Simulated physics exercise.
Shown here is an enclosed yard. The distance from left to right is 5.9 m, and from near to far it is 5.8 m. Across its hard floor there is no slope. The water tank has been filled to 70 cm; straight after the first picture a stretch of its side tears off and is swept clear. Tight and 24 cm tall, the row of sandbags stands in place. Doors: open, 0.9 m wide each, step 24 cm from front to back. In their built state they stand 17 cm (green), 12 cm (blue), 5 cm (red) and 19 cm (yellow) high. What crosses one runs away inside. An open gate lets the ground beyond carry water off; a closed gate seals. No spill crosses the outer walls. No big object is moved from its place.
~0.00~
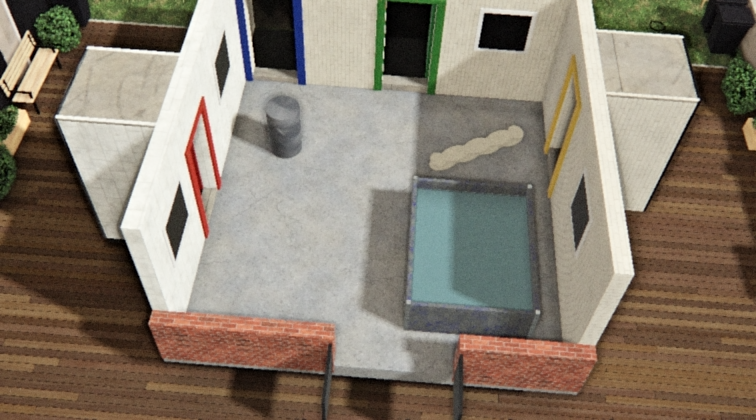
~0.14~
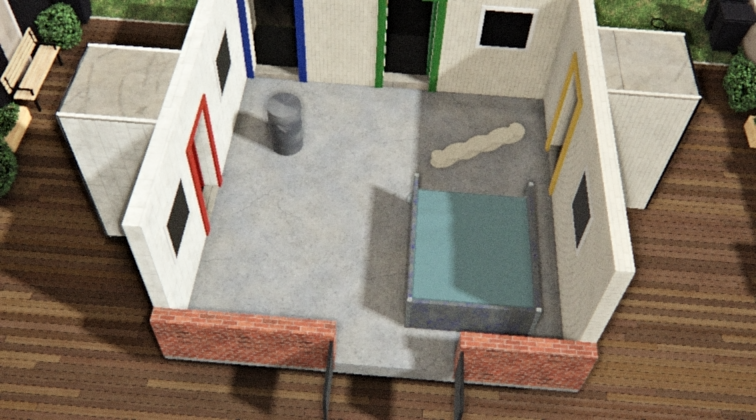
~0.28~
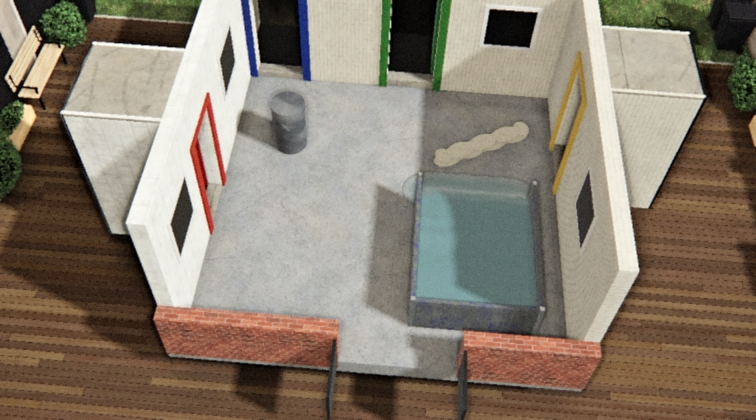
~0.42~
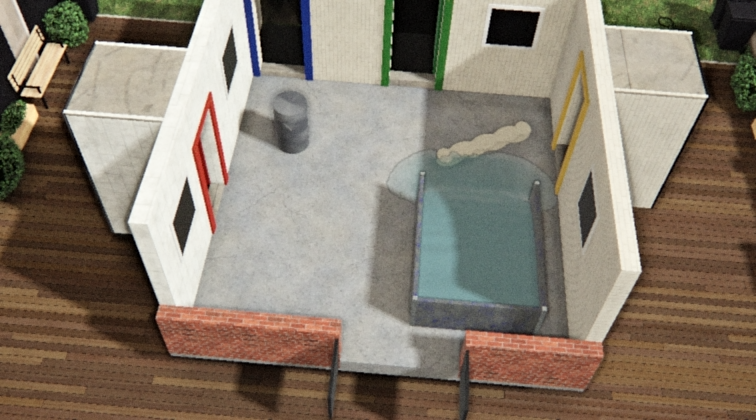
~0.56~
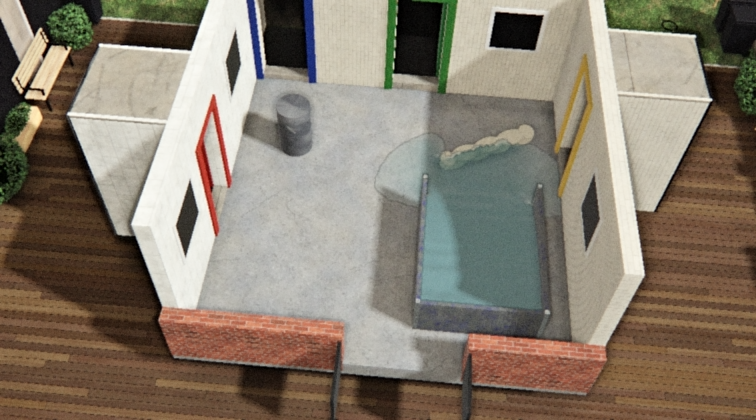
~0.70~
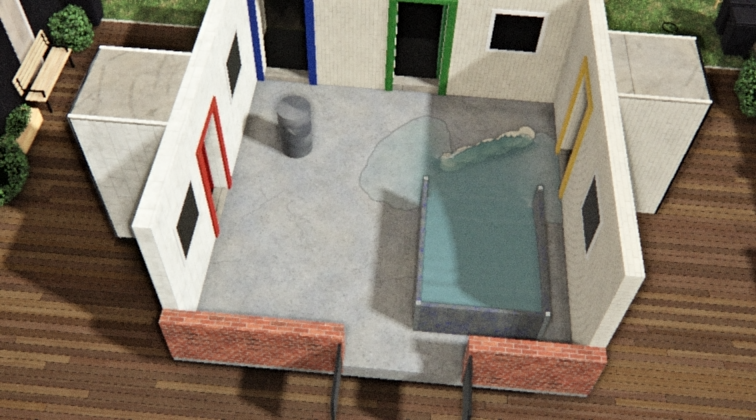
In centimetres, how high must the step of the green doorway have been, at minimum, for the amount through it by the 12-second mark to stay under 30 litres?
It must have been at least 14 cm high.
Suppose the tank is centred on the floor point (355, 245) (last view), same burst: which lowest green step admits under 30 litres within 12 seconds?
In this case, 30 cm or so.
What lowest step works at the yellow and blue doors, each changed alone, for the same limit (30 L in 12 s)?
Roughly 34 cm for the yellow door and roughly 19 cm for the blue door.
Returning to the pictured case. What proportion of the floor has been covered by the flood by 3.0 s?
The wet part is about 55 per cent.
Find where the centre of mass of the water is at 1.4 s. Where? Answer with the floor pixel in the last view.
Approximately (477, 222).
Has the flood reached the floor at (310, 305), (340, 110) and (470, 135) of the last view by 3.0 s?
First bone-dry, second wet through, third wet through.
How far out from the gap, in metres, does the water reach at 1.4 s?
Close to 3.8 metres, I'd say.
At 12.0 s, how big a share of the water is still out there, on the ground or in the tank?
I'd estimate some 78 in a hundred.
After 1.4 s water covers 35 % of the floor, deepest (48 cm) near (551, 151); 13 cm at the green door, 0 litres in over its 17 cm step.
After 3.0 s water covers 55 % of the floor, deepest (36 cm) near (548, 110); 19 cm at the green door, 9 litres in over its 17 cm step.
After 12.0 s water covers 95 % of the floor, deepest (12 cm) near (539, 102); 9 cm at the green door, 13 litres in over its 17 cm step.
At the green door as built, the water arrived by 1.0 s and peaked near 24 cm at 2.6 s.
With a step of 12.5 cm, 39 litres would have come in within the 12 s; with 15 cm, 23 litres. So under 30 litres takes about 14 cm.
